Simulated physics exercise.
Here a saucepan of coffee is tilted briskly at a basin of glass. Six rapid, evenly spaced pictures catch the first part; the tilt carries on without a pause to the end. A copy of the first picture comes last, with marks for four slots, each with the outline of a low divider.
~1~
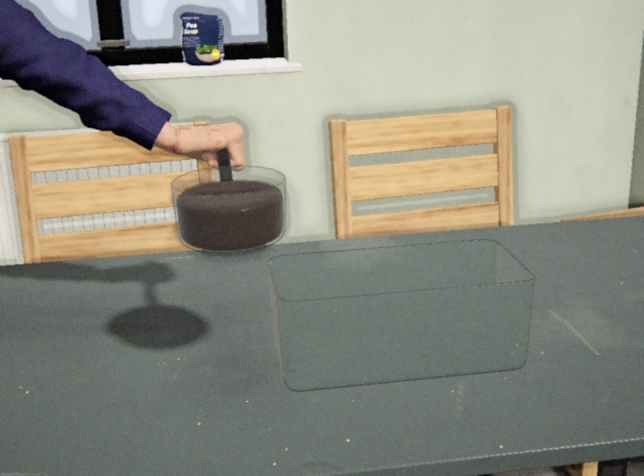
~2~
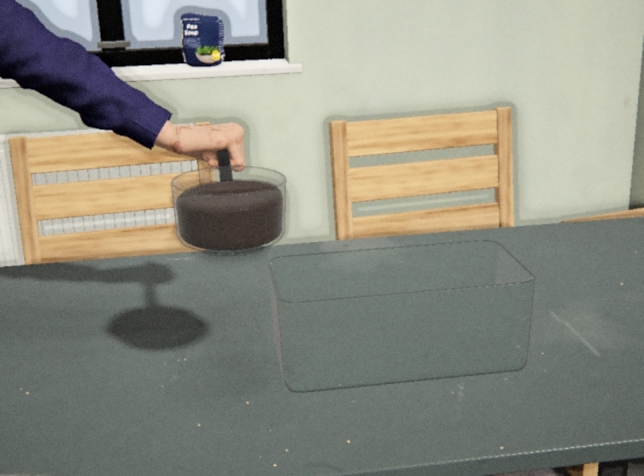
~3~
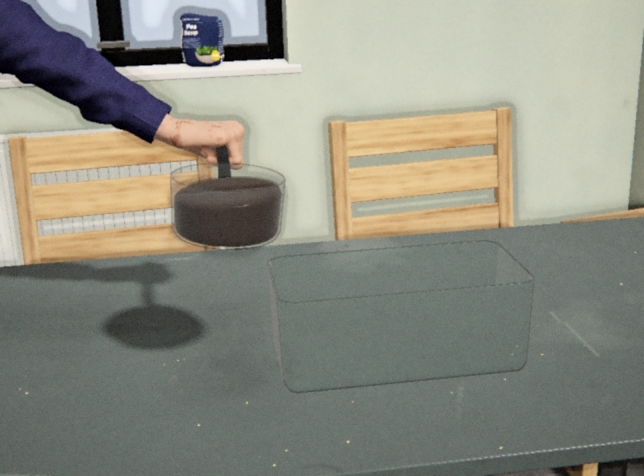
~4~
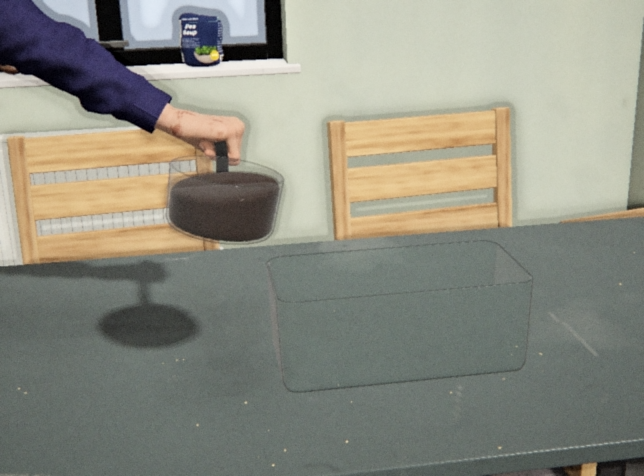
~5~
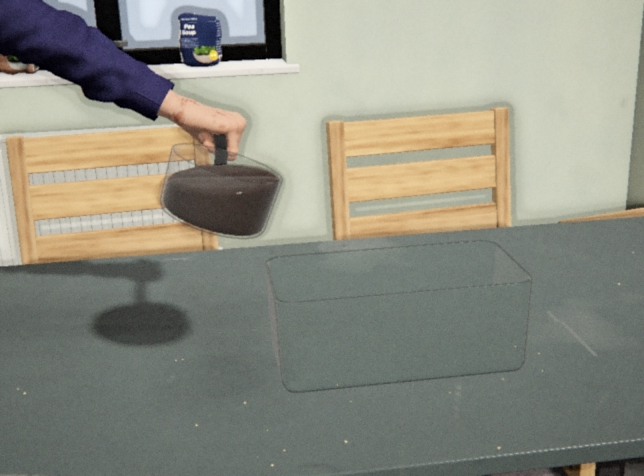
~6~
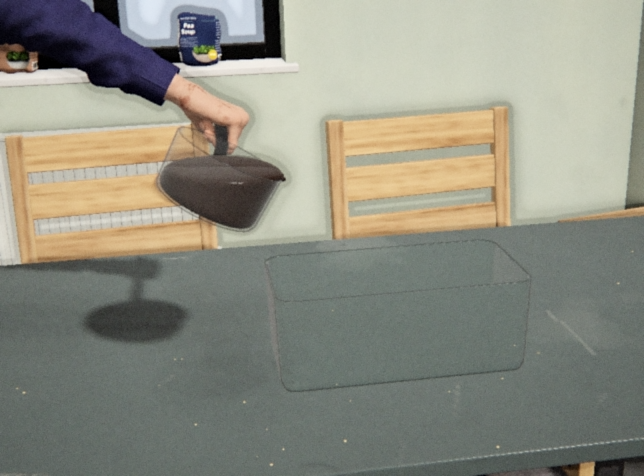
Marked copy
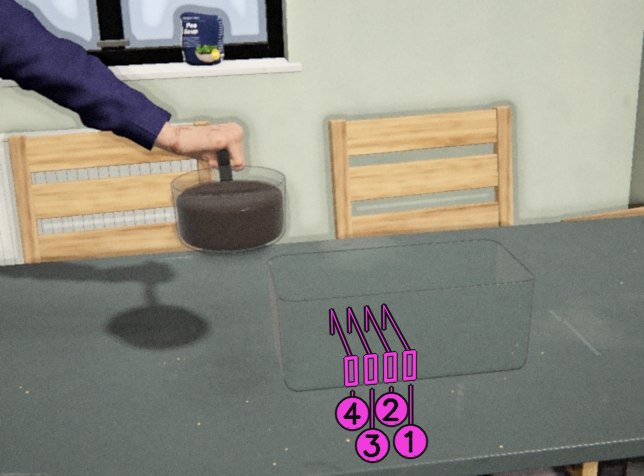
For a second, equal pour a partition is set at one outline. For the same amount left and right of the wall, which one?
The best place is 2.
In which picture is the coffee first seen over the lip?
Picture 6.
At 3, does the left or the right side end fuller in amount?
The right one.
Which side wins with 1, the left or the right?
The left one.
On the marked copy, 1 at (410, 385); 2 at (391, 387); 3 at (372, 389); 4 at (352, 391).
If 1 is chosen, about 83 % ends left of the wall and 15 % right of it.
If 2 is chosen, about 49 % ends left of the wall and 49 % right of it.
If 3 is chosen, about 19 % ends left of the wall and 80 % right of it.
If 4 is chosen, about 11 % ends left of the wall and 89 % right of it.
